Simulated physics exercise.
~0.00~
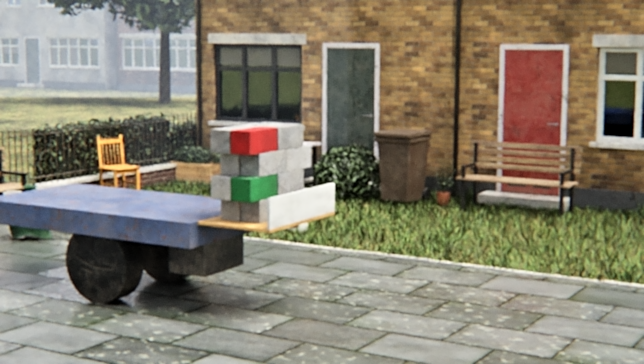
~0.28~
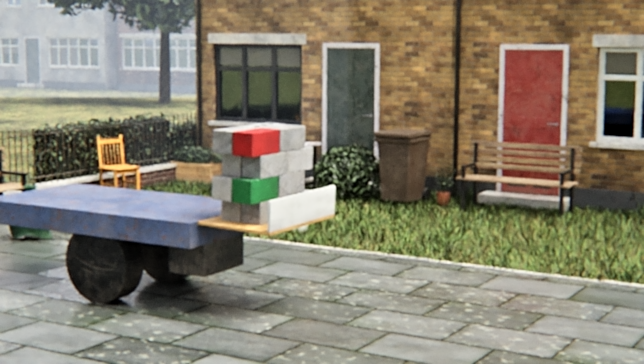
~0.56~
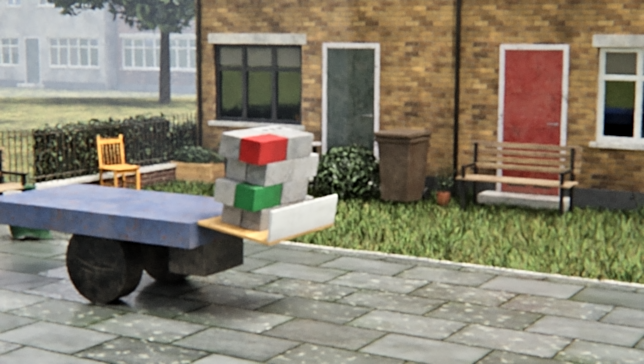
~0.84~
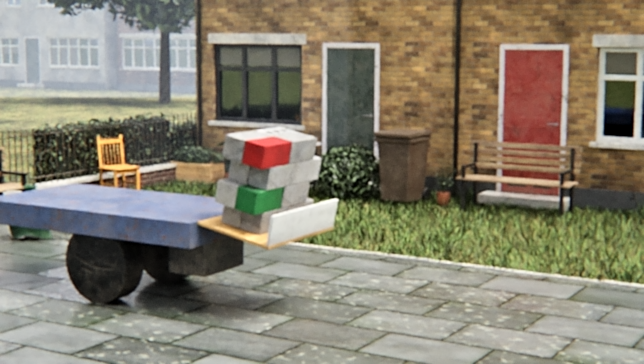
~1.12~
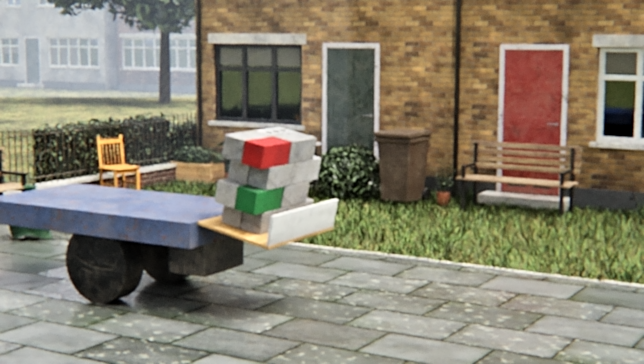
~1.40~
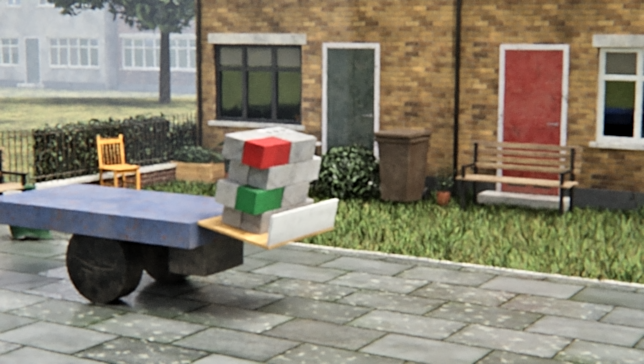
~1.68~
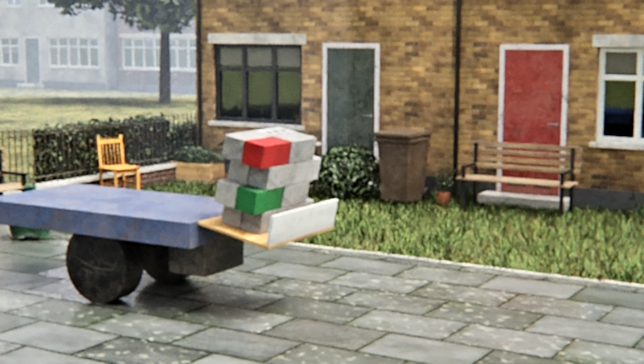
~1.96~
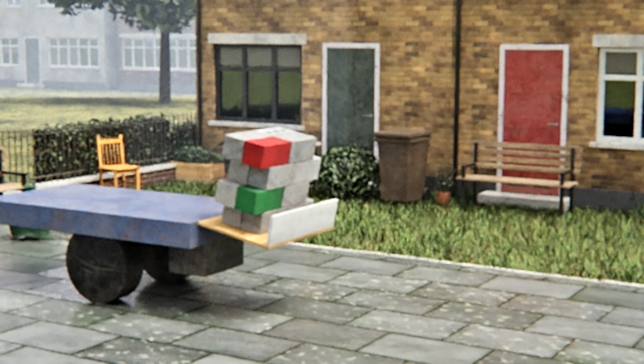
A blue flat-bed on dark wheels stands at the left of a wet paved street, seen from a still side view, with brick houses, a grey door, a red door and a bench behind a strip of grass. On the flap at its right end sits a neat stack of grey concrete blocks, one red near the top and one green lower down, beside a pale lip. The flap's outer edge sinks slightly, and the stack tilts and shifts a little to the right. The tilting then stops. The blocks stay piled together, leaning towards the lip, and none falls off.
